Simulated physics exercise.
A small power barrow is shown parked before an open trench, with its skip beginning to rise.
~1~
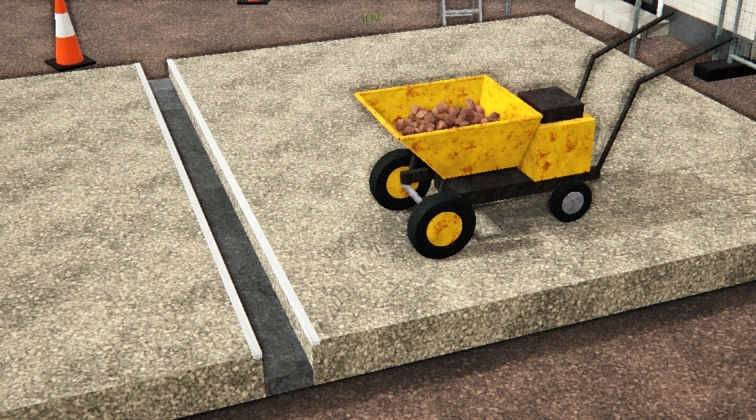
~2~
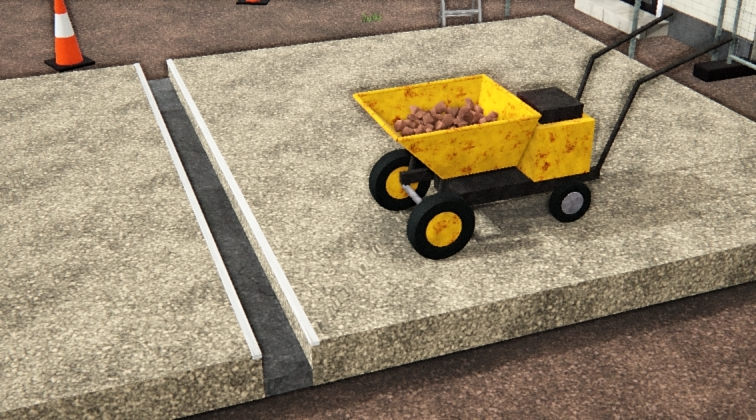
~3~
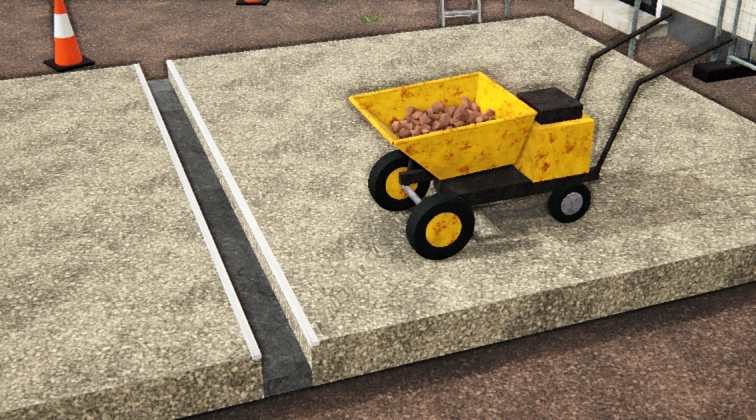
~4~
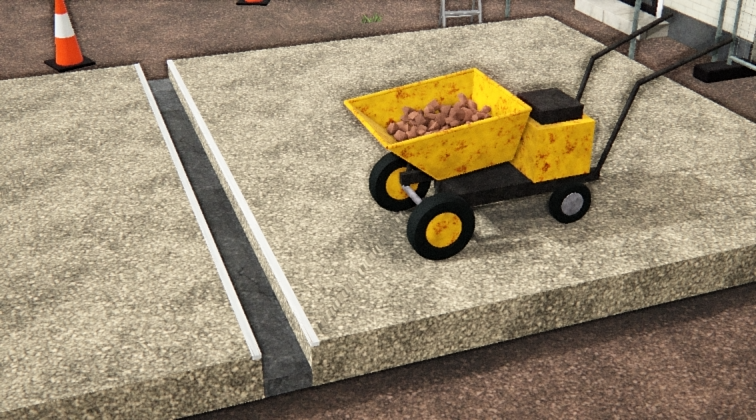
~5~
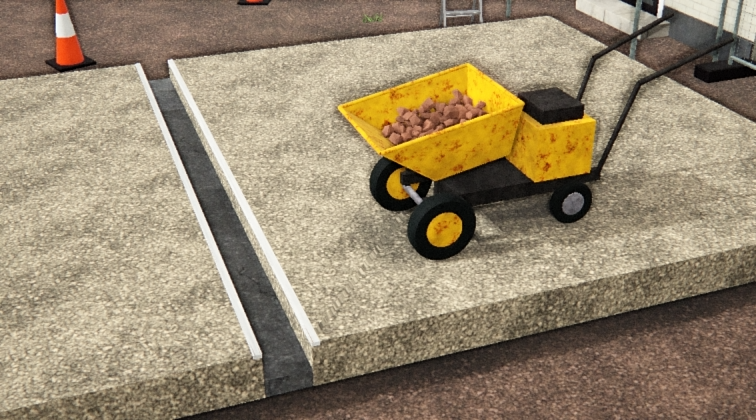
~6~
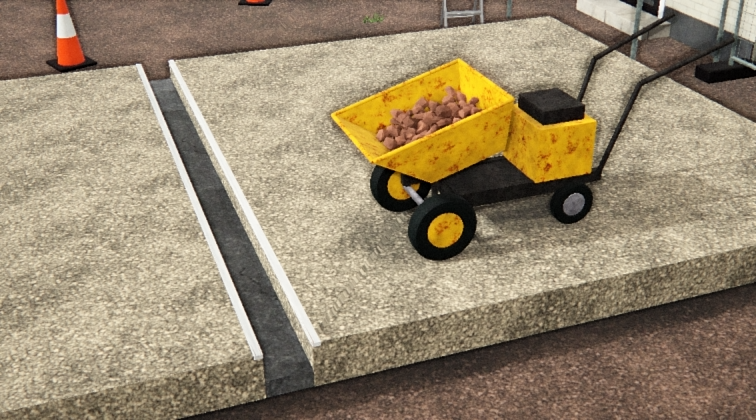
A yellow, rust-marked power barrow with black wheels and handles stands at right on a pale, gritty slab, its skip holding reddish-brown rubble. Seen from above at an angle, a narrow dark trench edged with white strips crosses the slab at left, with an orange-and-white cone behind. The skip sits level, then slowly tilts forward to the left, while the wheels and camera stay still.
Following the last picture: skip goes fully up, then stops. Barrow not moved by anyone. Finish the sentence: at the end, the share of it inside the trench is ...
... below half.
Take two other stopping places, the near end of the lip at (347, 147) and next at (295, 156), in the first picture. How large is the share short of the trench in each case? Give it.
About 0 percent the first time, about 0 percent the second.
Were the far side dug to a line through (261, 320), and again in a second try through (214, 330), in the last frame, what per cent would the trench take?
First some 30, then 30 per cent.
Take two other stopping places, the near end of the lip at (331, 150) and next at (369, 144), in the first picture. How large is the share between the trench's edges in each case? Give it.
The shares come out close to 60 and 70 per cent, in that order.
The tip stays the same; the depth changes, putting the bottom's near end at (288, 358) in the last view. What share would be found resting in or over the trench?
30 per cent, roughly.
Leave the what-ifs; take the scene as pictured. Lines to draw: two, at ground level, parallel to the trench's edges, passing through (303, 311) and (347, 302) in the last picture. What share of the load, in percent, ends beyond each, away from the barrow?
Respectively 30 and 60 percent.
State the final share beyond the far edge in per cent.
Near 0 in every hundred.
Soon, skip tipped steeply; all in the skip.
A while on, skip tipped right over; most in the skip; about a quarter short of the trench.
Towards the end, skip tipped right over; about a third in the skip; about a third short of the trench; about a quarter in or heaped over the trench; a stray few beyond it.
Finally, skip tipped right over; about a third in the skip; about a third short of the trench; about a quarter in or heaped over the trench; a stray few beyond it.
